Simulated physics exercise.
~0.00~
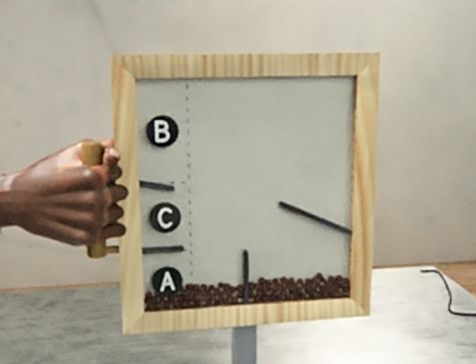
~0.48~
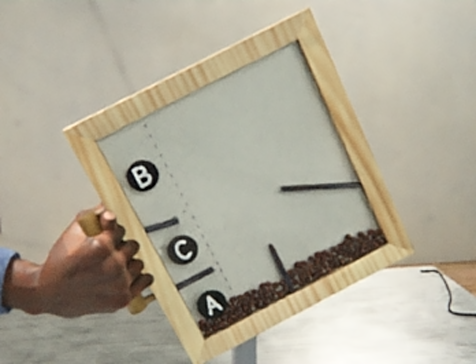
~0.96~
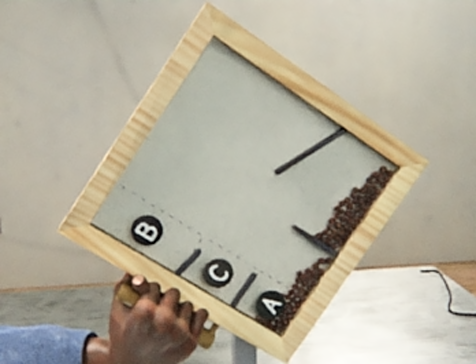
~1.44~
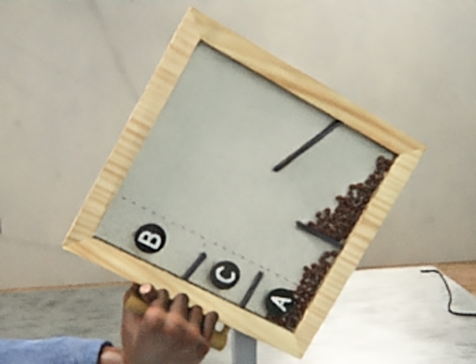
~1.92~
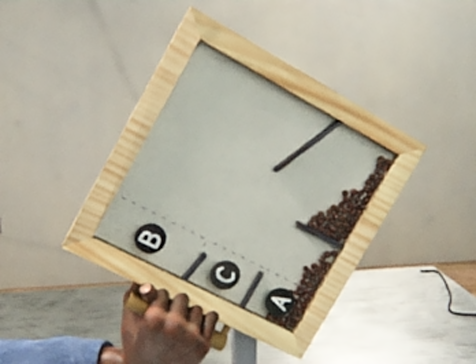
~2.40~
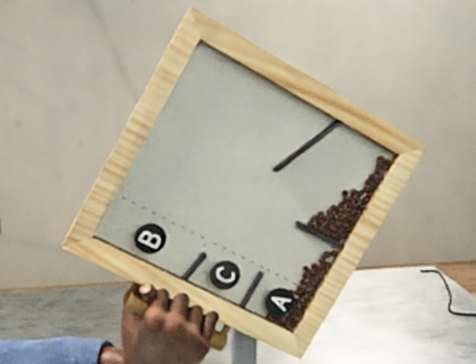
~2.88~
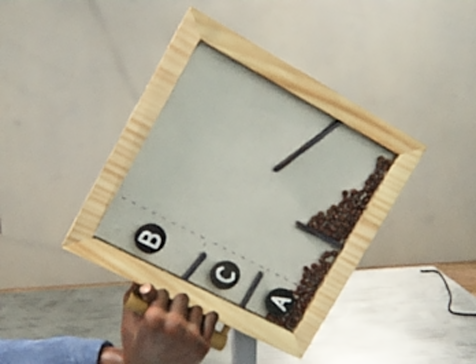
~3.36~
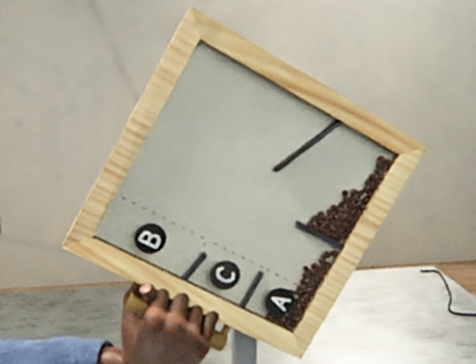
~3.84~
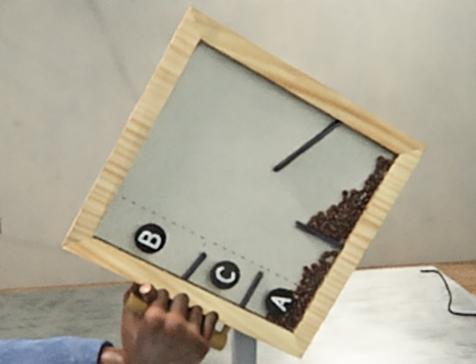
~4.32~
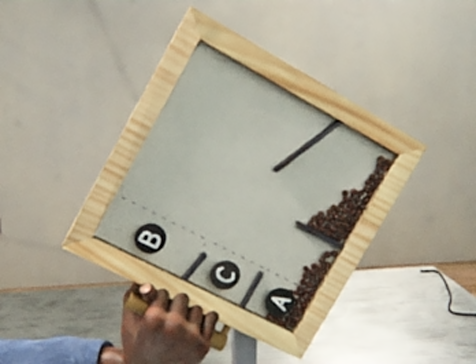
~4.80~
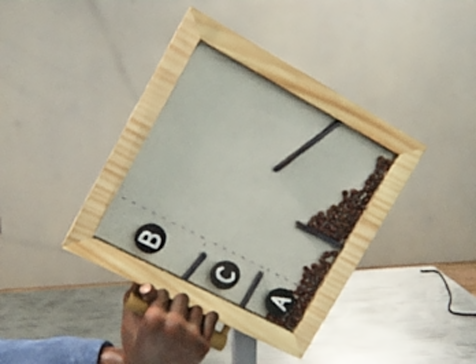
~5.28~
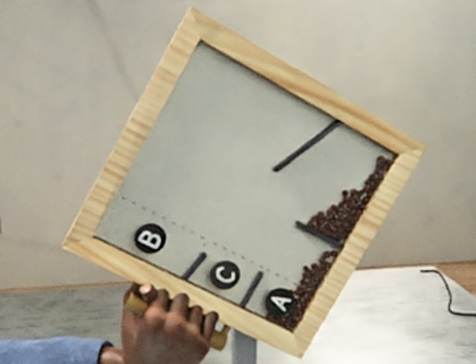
Hand tilting a wooden-framed box anticlockwise, dark beads sliding right and settling against the lower right side, some in pocket A.
